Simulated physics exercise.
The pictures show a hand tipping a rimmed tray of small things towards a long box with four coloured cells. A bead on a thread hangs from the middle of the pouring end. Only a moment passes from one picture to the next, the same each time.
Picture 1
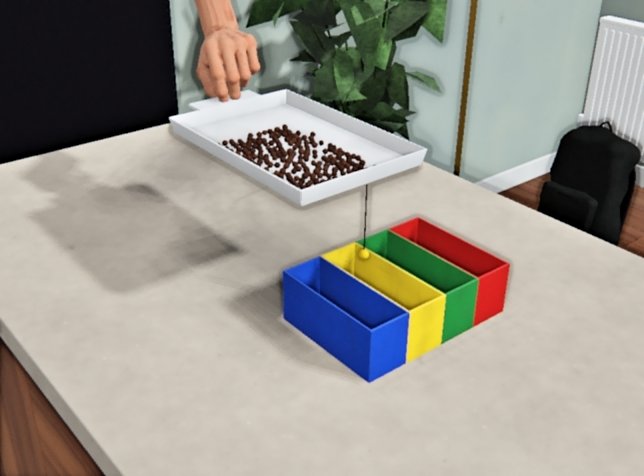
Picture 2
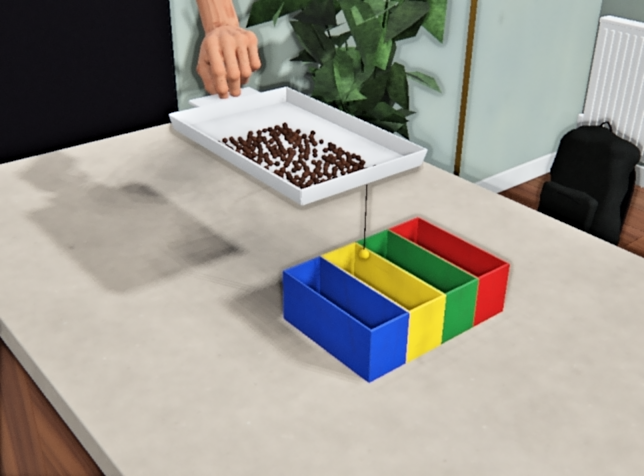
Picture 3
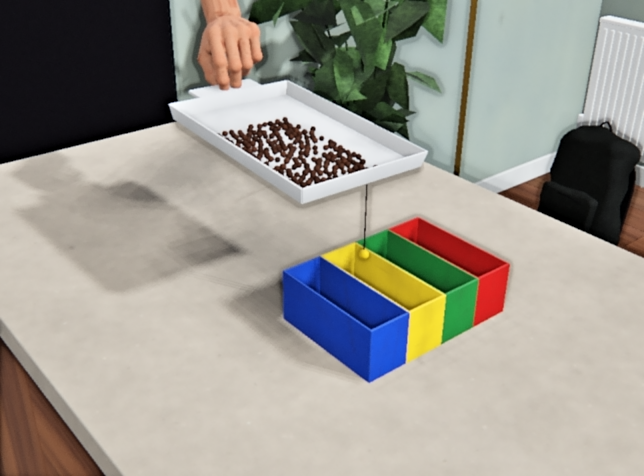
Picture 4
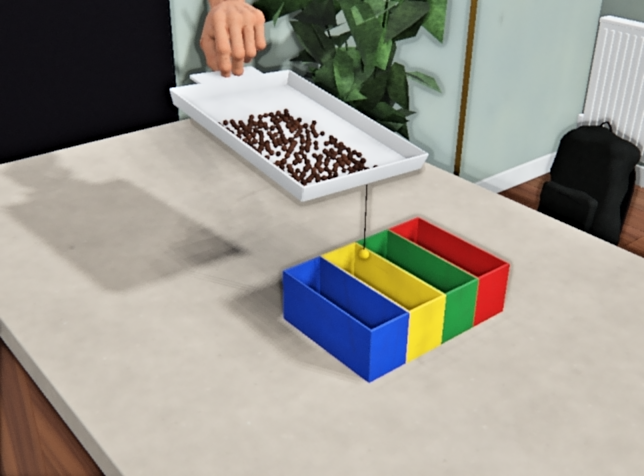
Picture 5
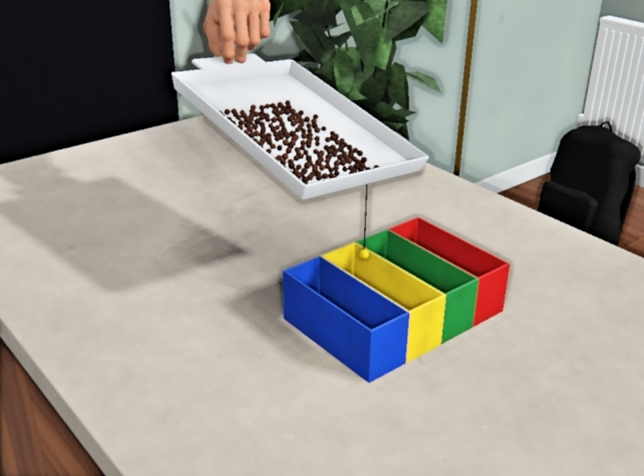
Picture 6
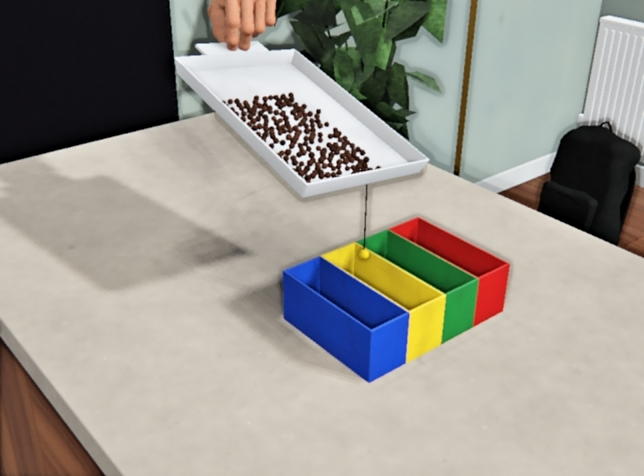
We see a hand holding a white rimmed tray of small brown berries above a box with blue, yellow, green and red cells; the hand gradually raises the tray's far end, tilting it slightly towards its lower right corner.
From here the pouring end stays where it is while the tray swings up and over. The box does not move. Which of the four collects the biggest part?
Fullest: The green cell.
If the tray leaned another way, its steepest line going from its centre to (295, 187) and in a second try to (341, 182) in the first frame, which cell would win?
In turn: Blue; the blue one.
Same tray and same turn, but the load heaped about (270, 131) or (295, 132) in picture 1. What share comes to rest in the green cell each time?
First some 70, then 60 per cent.
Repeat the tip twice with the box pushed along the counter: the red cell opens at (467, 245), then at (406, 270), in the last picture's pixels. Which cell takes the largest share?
In turn: The cell in green; the cell in red.
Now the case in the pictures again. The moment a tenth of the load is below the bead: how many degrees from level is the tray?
At about 100°.
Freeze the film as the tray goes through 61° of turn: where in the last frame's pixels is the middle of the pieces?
Near (373, 156).
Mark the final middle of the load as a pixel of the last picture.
Around (420, 303).
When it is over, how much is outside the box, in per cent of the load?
Near 0 %.
Soon, tray tipped steeply; nearly all on the tray; a stray few in the red cell; a stray few falling or outside the box.
A while on, tray tipped past a quarter turn; most on the tray; a small part in the red cell; a small part in the green cell; about a quarter falling or outside the box.
Towards the end, tray tipped past a quarter turn; about two thirds in the green cell; about a quarter in the red cell; a small part in the yellow cell; a stray few in the blue cell.
Finally, tray tipped past a quarter turn; about two thirds in the green cell; about a quarter in the red cell; a small part in the yellow cell; a stray few in the blue cell.
